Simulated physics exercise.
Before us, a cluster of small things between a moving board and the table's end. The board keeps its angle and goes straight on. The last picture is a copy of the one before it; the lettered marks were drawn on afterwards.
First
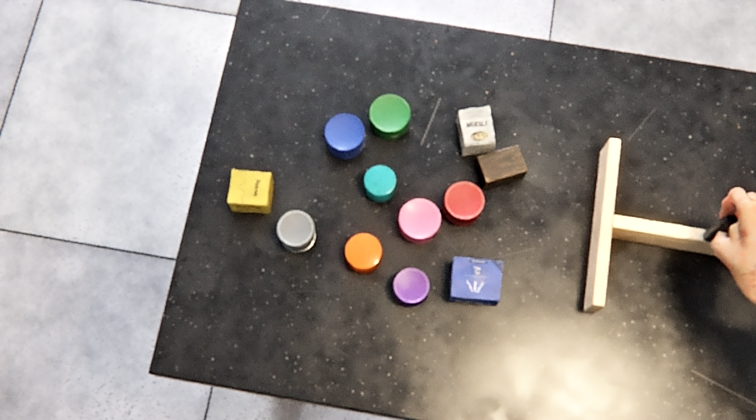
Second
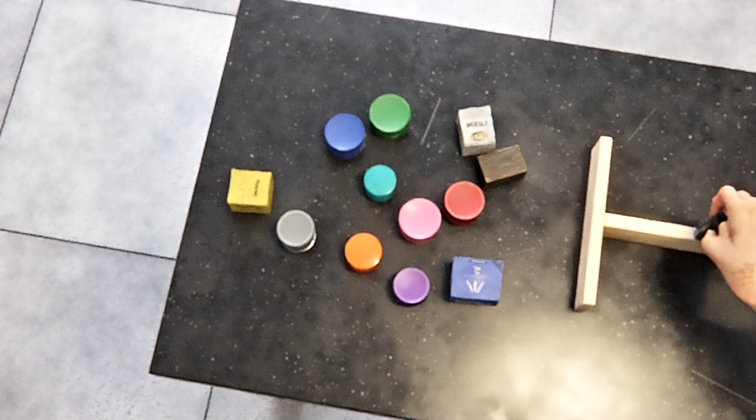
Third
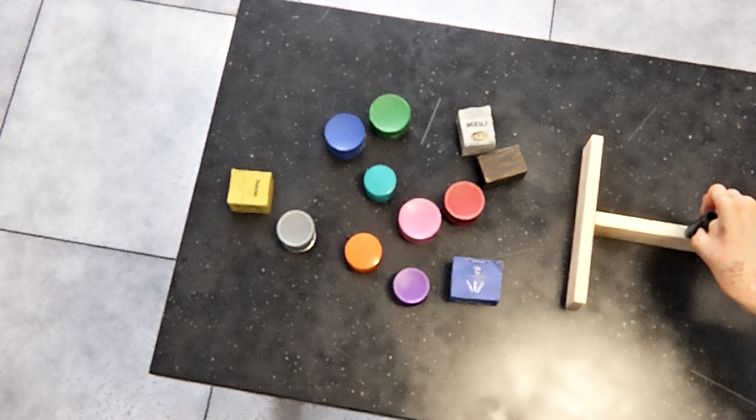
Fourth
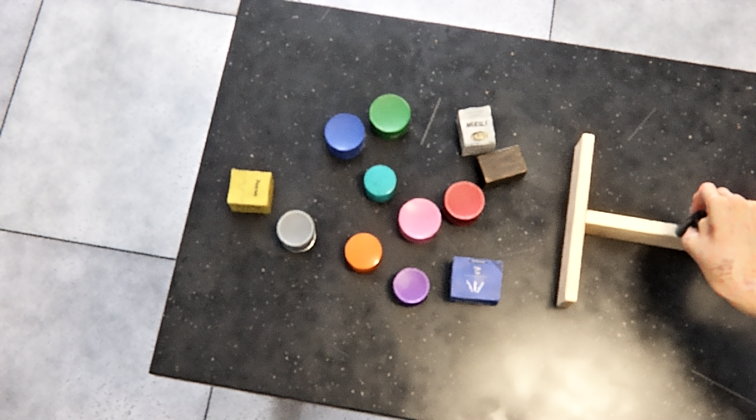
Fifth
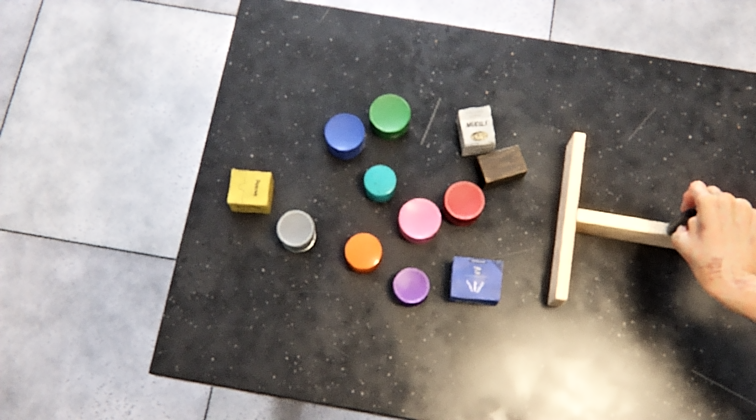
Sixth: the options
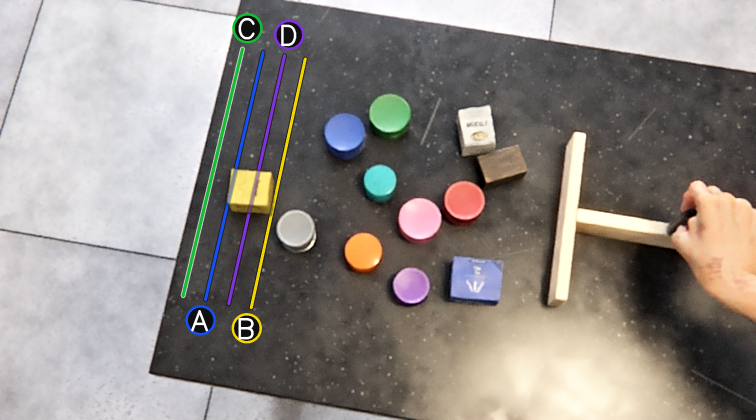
On a black speckled table, a hand slides a wooden board left toward small colourful objects.
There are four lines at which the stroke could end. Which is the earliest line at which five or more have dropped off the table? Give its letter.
Line A.
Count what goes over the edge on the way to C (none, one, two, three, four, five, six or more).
Six or more.
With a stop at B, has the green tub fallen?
By then, no.
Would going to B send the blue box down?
No.
On the marked copy, A at (236, 171); B at (279, 178); C at (214, 167); D at (258, 174).
Following A. Soon after the start, board (449, 193); purple tub (361, 289); white packet (438, 119).
Later, board (330, 174); grey tin (228, 225); orange pot (243, 256).
In the end, board (235, 158); yellow box over the edge; blue jar over the edge; five fallen.
As for the rest, B drops none; C drops nine, but is farther than needed; D drops only three.
